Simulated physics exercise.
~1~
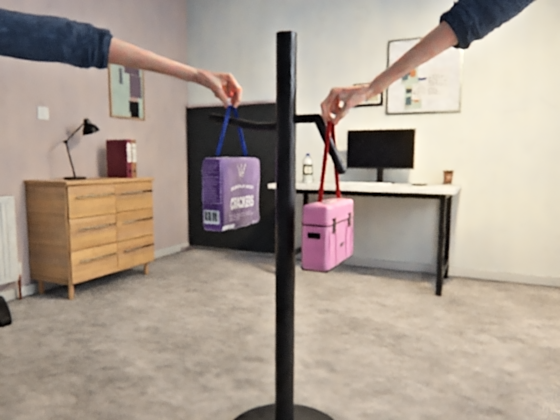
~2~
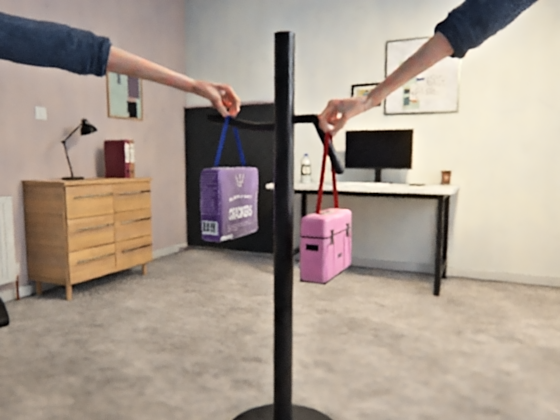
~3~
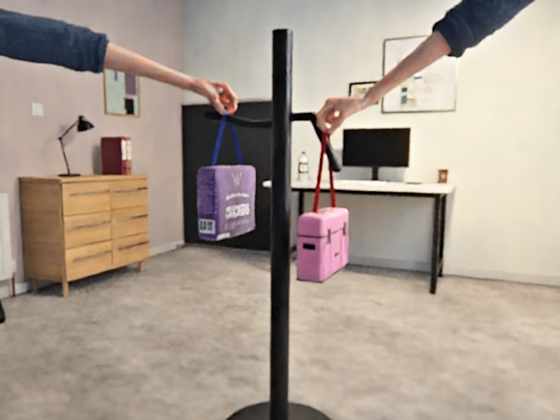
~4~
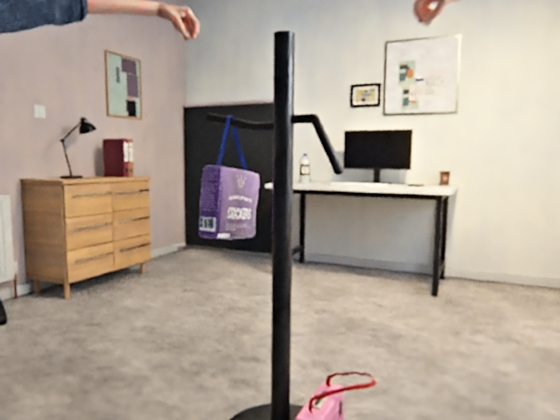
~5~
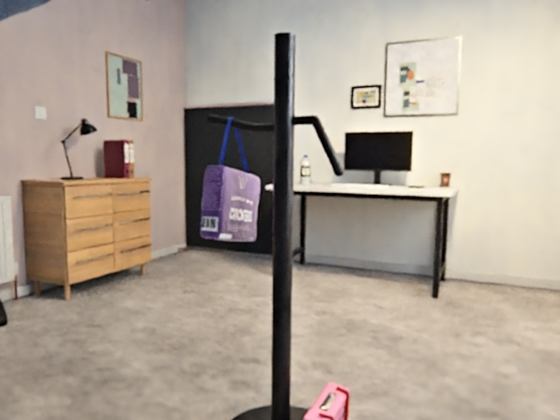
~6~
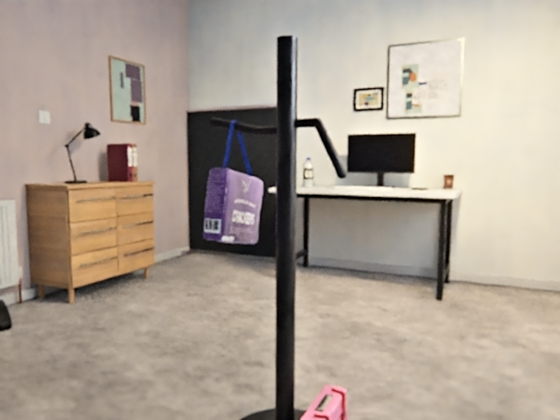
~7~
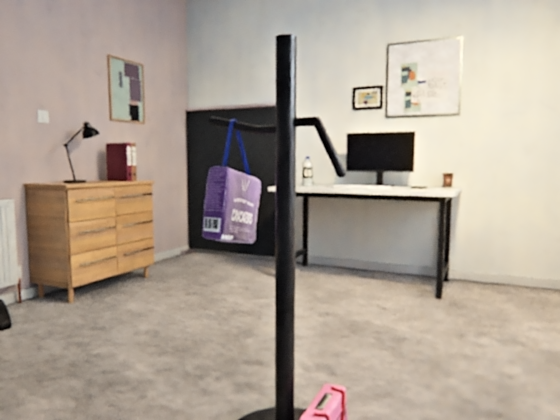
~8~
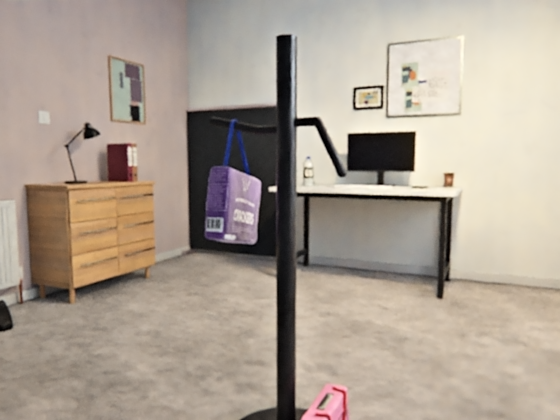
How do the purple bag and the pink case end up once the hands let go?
The purple bag stays hanging from its peg on the left of the post. The pink case slips off its peg and ends up on the floor.
